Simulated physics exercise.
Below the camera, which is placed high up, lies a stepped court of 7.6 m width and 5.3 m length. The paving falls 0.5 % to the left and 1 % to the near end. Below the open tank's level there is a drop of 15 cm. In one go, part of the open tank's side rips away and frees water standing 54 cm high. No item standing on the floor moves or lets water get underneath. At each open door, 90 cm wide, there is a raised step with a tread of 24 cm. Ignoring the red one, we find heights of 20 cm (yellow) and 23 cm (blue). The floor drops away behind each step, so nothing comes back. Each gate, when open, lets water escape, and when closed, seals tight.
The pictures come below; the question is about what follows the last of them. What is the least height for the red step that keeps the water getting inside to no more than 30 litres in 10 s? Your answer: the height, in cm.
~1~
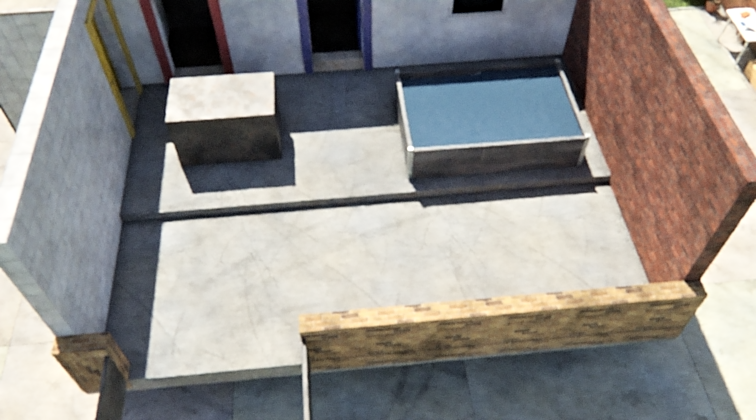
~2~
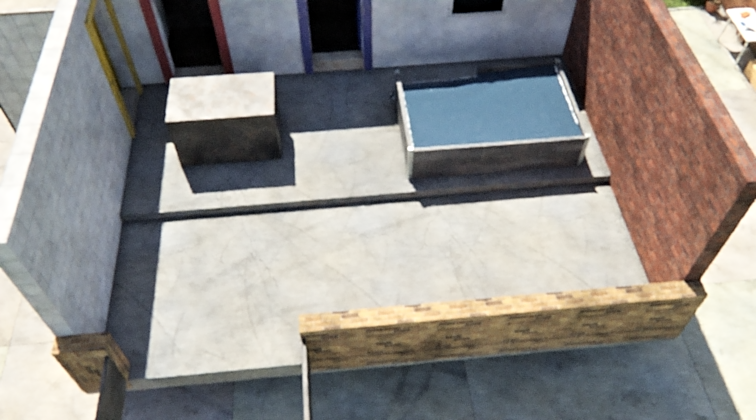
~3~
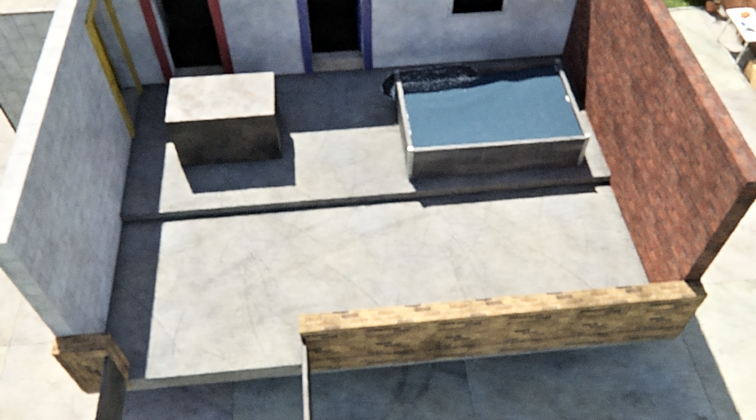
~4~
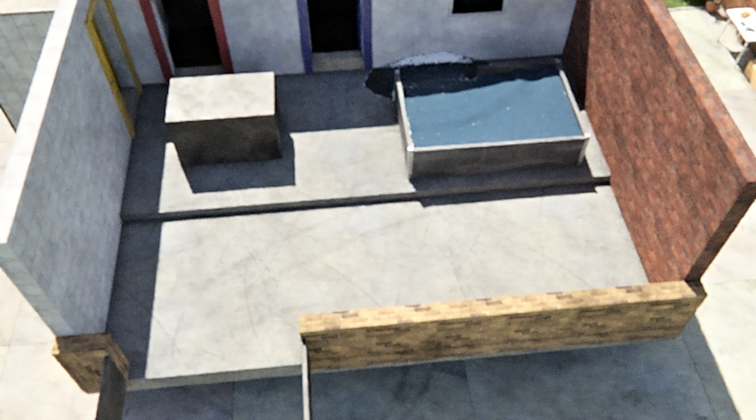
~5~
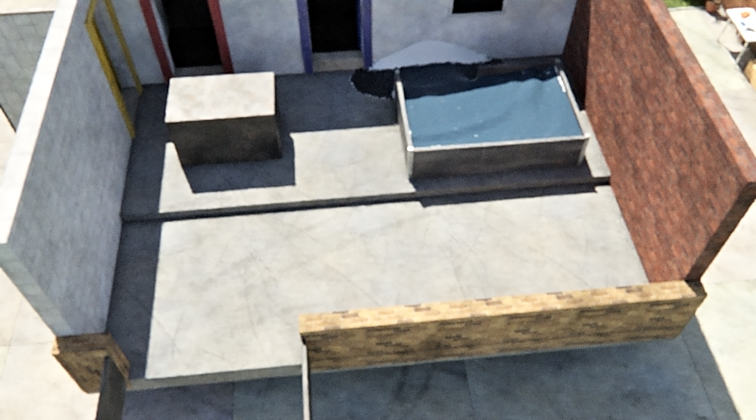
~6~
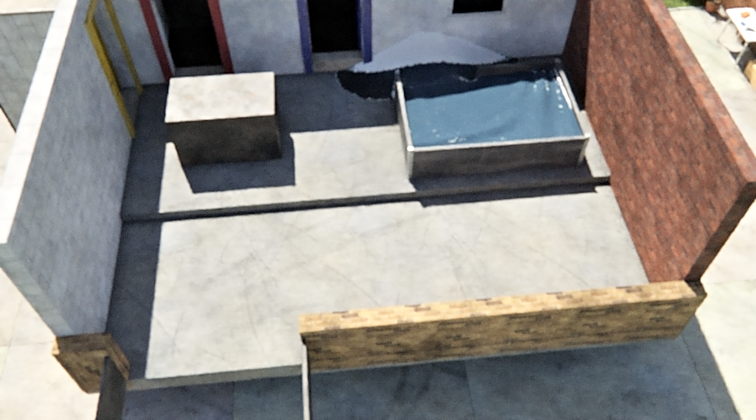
9.5 cm.
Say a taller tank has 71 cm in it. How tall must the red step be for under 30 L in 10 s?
Something near 12.5 cm should do.
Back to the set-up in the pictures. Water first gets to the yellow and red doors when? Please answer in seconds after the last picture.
Arrival times - yellow: 1.6 seconds; red: 1.2 seconds.
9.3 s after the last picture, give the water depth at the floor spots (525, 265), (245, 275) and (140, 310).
Taking the spots in order: About 3, 6 and 3 centimetres.
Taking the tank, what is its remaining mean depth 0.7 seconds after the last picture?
Roughly 39 cm.
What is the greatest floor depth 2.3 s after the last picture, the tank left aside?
Max depth: Near 32 cm.
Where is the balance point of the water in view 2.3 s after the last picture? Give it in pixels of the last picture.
The water is centred near (435, 114).
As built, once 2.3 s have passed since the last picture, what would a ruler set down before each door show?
Depths, in cm - yellow: 29, red: 4, blue: 13.
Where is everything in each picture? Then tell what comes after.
In the first frame, still water, 54 cm deep, in the open tank at (488, 107); the red door at (188, 34) is dry.
In the second frame, water pours out on the far side and has run 0.3 m, to a hidden place; about 10 cm deep outside, 54 cm at the back.
In the third frame, the front is at a hidden place, 0.7 m from the gap on the far side; 1.0 m2 of floor is wet, 54 cm left at the back.
In the fourth frame, the front is at (480, 60), 0.9 m from the gap on the far side; 1.6 m2 of floor is wet, 54 cm left at the back.
In the fifth frame, water pours out on the far side and has run 1.1 m, to (496, 59); about 13 cm deep outside, 55 cm at the back.
In the sixth frame, the front is at (342, 70), 1.3 m from the gap on the far side; 2.0 m2 of floor is wet, 51 cm left at the back; 2.5 m in a straight line remain to the red door at (188, 34).
Then, 0.7 s after the last picture water covers 15 % of the floor, deepest (44 cm) near (425, 67); it has not reached the red door.
Then, 2.3 s after the last picture water covers 35 % of the floor, deepest (32 cm) near (138, 108); 4 cm at the red door, 0 litres in over its 11 cm step.
Then, 9.3 s after the last picture water covers 85 % of the floor, deepest (12 cm) near (431, 94); 10 cm at the red door, 16 litres in over its 11 cm step.
At the red door as built, the water peaked near 14 cm, 4.5 s after the last picture.
With a step of 8 cm, 52 litres would have come in within the 10 s; with 11 cm, 15 litres. So under 30 litres takes about 9.5 cm.
